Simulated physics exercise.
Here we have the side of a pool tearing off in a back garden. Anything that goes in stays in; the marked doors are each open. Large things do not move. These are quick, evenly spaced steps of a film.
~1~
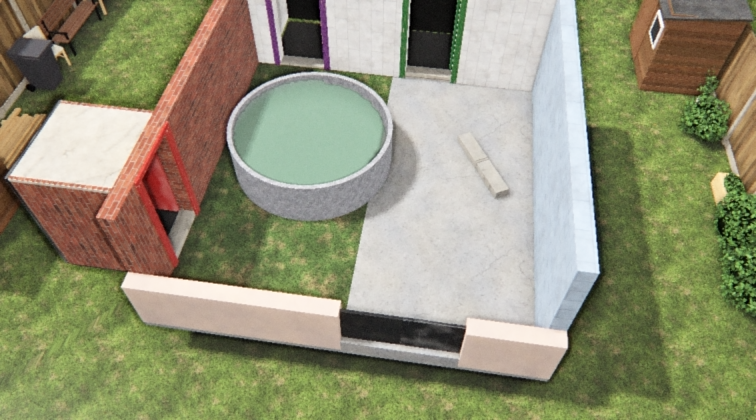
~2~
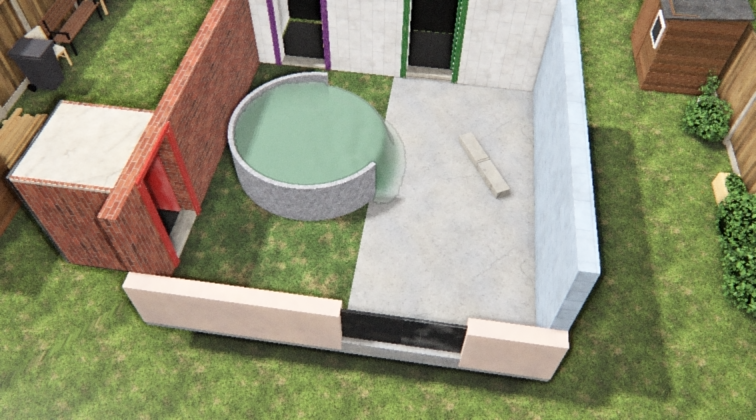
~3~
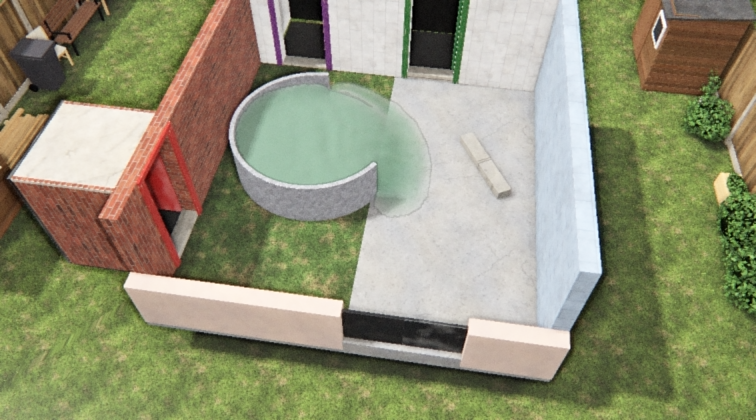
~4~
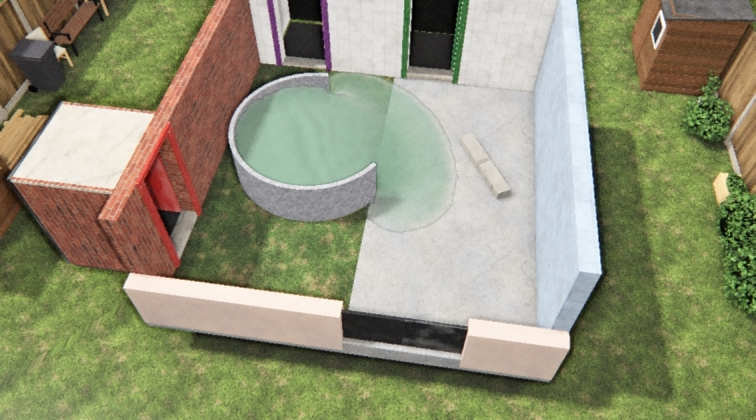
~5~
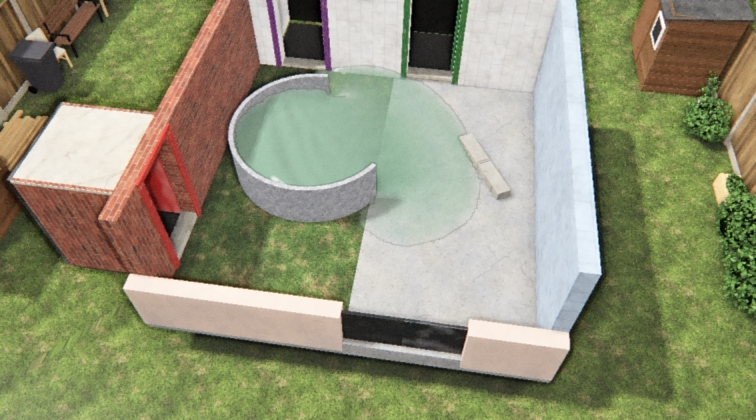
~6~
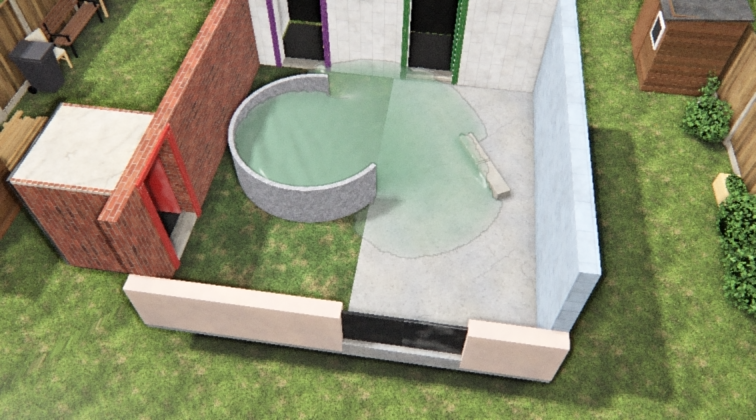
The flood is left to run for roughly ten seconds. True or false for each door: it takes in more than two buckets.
For the purple door, true; for the green door, true; for the red door, true.
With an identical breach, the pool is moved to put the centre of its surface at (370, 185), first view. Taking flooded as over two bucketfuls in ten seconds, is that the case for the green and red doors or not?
Green tops the limit and red tops the limit.
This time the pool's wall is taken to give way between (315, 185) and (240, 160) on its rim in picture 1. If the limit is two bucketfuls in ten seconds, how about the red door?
Note: Red door admits more.
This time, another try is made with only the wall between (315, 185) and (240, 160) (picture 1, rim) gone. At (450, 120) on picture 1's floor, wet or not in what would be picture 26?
There: Dry.
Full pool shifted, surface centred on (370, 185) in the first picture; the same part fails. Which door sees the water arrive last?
I'd pick the red door.
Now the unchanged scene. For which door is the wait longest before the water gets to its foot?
The door marked red.
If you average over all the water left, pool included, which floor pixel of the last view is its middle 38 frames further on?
That puts it at around (380, 193).
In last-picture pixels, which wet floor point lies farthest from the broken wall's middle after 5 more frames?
Close to (519, 297).
A moment on, water covers 55 % of the floor; the purple door under two buckets in, the green door over two buckets in, the red door not reached.
Next, water covers 55 % of the floor; the purple door under two buckets in, the green door far over two buckets in, the red door not reached.
Then, water covers 75 % of the floor; the purple door under two buckets in, the green door far over two buckets in, the red door not reached.
Later, water covers 95 % of the floor; the purple door under two buckets in, the green door far over two buckets in, the red door under two buckets in.
In the end, water covers 95 % of the floor; the purple door over two buckets in, the green door far over two buckets in, the red door far over two buckets in.
